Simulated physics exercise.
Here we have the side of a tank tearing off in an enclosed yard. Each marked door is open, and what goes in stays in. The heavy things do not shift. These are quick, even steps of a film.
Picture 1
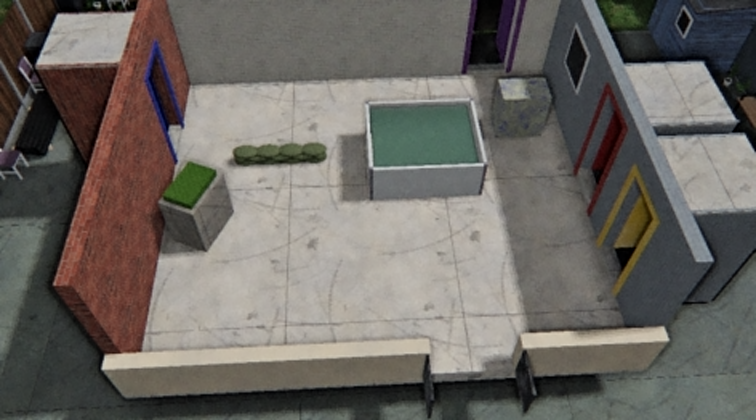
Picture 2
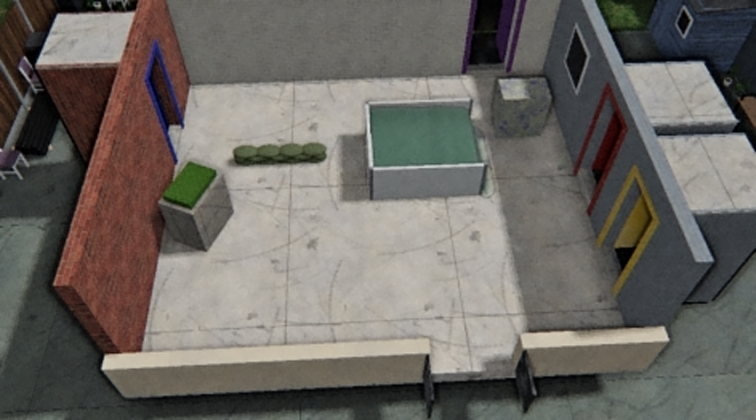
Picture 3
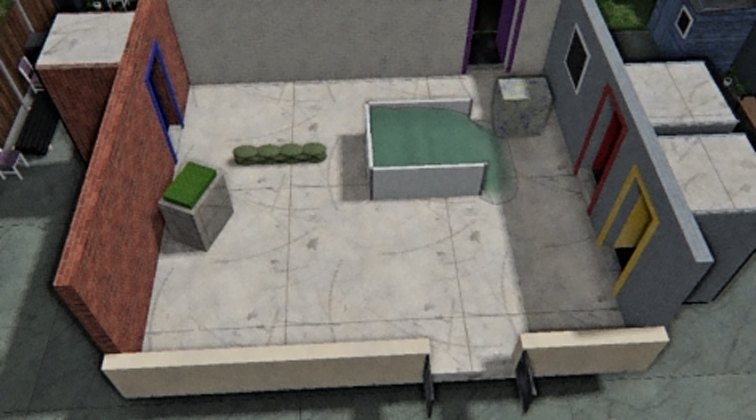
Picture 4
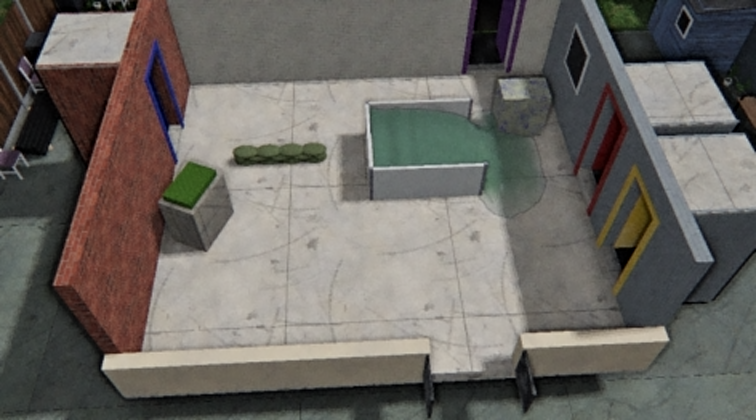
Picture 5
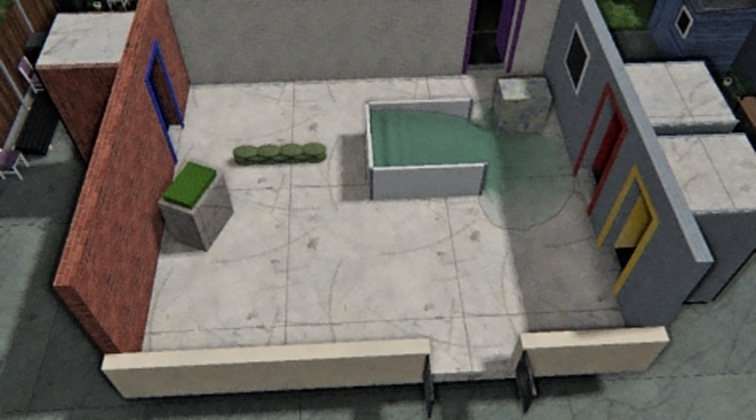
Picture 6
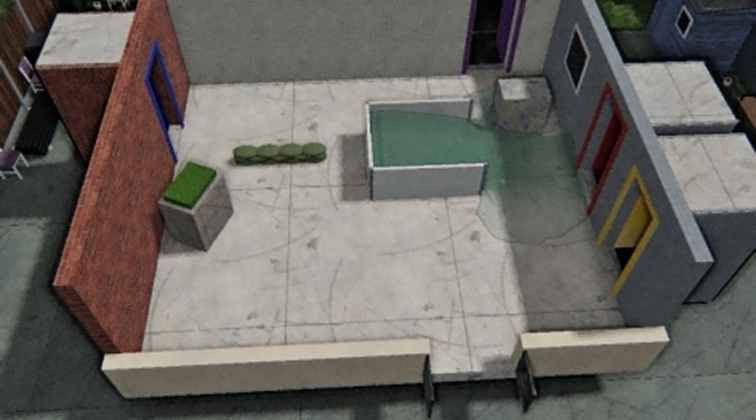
A pale-walled tank of green water stands right of centre in an enclosed paved yard, seen from high above by a still camera. A red brick wall with a blue-framed doorway, a grass-topped block and low round bushes are at left, with red and yellow doorways at right. The tank's right side opens, and green water pours out rightward, spreading thinly across the shaded paving.
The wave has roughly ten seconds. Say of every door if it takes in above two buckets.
In the end: The blue door stays under that; the yellow door takes more than that; the purple door takes more than that; the red door takes more than that.
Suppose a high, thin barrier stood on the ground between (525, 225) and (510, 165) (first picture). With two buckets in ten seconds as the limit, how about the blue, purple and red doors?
My reading: The blue one keeps below it, the purple one is over, the red one keeps below it.
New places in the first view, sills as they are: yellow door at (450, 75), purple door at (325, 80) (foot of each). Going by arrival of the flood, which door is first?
That is the door marked red.
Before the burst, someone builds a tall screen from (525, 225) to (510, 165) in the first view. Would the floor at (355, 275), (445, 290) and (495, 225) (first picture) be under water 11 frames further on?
As listed: Clear, awash, flooded.
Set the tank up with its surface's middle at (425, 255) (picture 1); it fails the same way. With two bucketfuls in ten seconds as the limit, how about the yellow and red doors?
My reading: The yellow door floods; the red door keeps below it.
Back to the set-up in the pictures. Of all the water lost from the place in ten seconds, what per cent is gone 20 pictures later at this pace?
Roughly 50 per cent.
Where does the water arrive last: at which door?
I say the one in blue.
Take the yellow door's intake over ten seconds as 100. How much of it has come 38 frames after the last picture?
Close to 80 %.
A moment on, water covers 20 % of the floor; the blue door not reached, the yellow door wet at the sill, nothing in, the purple door under two buckets in, the red door over two buckets in.
Next, water covers 25 % of the floor; the blue door not reached, the yellow door under two buckets in, the purple door over two buckets in, the red door over two buckets in.
Then, water covers 40 % of the floor; the blue door not reached, the yellow door over two buckets in, the purple door far over two buckets in, the red door far over two buckets in.
Later, water covers 75 % of the floor; the blue door not reached, the yellow door over two buckets in, the purple door far over two buckets in, the red door far over two buckets in.
In the end, water covers 90 % of the floor; the blue door under two buckets in, the yellow door over two buckets in, the purple door far over two buckets in, the red door far over two buckets in.
